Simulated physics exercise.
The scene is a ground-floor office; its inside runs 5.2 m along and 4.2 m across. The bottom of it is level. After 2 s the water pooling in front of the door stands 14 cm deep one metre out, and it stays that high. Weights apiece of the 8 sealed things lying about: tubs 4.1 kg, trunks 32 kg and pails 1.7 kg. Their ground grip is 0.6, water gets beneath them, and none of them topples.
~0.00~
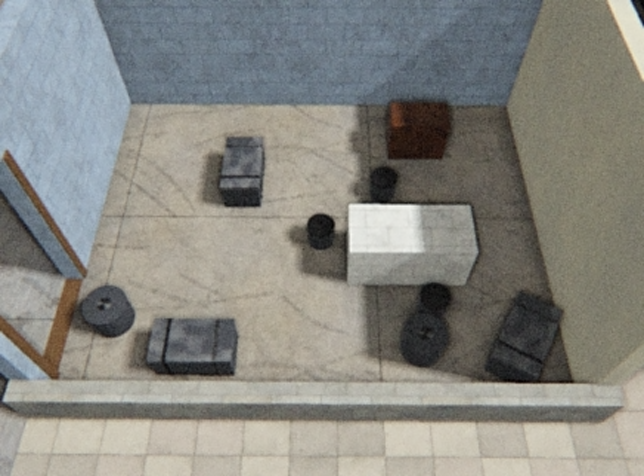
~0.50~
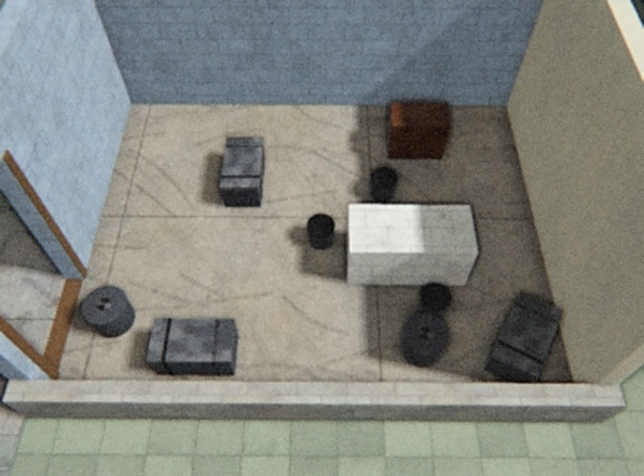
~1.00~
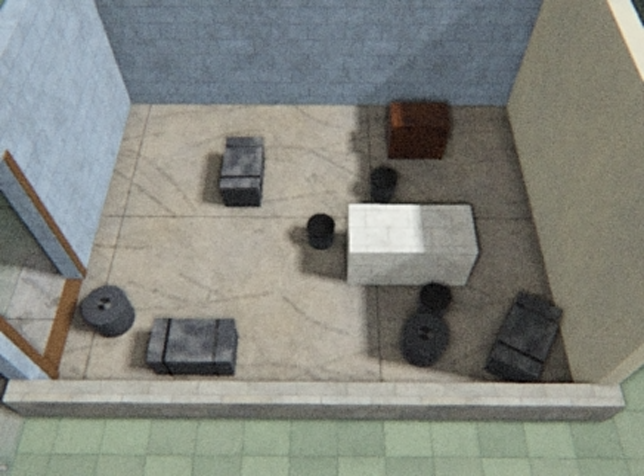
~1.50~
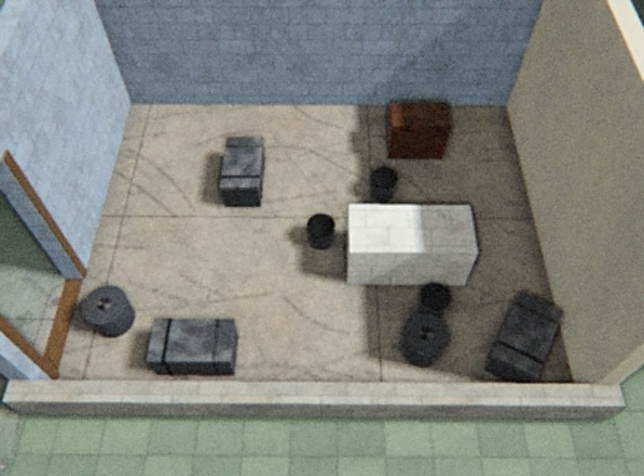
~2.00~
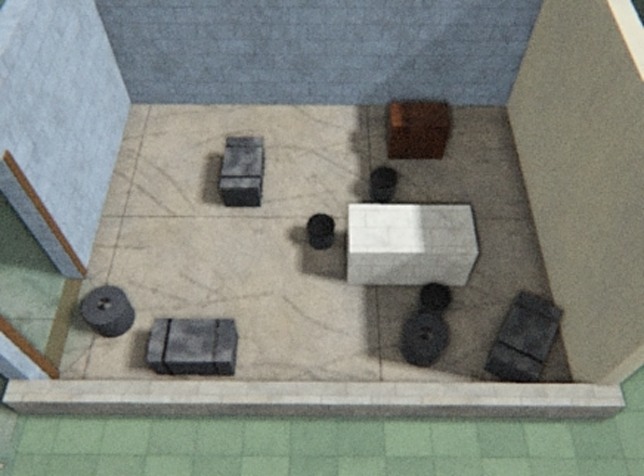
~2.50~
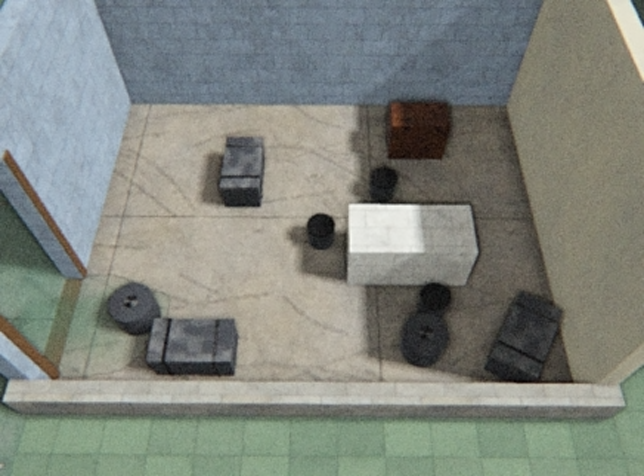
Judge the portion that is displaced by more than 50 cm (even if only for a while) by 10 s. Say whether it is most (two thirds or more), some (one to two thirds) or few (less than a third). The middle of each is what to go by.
Some.
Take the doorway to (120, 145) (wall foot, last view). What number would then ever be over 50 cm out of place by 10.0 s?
Then it comes to 1.
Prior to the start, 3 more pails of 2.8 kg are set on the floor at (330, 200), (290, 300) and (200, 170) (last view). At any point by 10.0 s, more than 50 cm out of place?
In turn: Over, over, short of it.
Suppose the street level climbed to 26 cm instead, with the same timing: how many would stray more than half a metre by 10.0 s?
Count: 7.
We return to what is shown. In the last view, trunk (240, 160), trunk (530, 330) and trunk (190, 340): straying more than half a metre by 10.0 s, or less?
First not as far, then not as far, then not as far.
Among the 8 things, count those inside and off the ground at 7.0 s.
Answer: 1.
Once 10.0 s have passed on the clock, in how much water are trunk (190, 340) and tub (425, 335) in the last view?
I'd estimate 5 cm for the first and 5 cm for the second.
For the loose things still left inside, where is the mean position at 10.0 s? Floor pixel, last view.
Roughly at (426, 267).
After 3.5 s 1 of 8 are over 50 cm from their spots; 0 afloat.
After 4.5 s 1 of 8 are over 50 cm from their spots; 0 afloat.
After 7.0 s 3 of 8 are over 50 cm from their spots; 1 afloat.
After 10.0 s 5 of 8 are over 50 cm from their spots, and 5 have been at some point; 5 afloat.
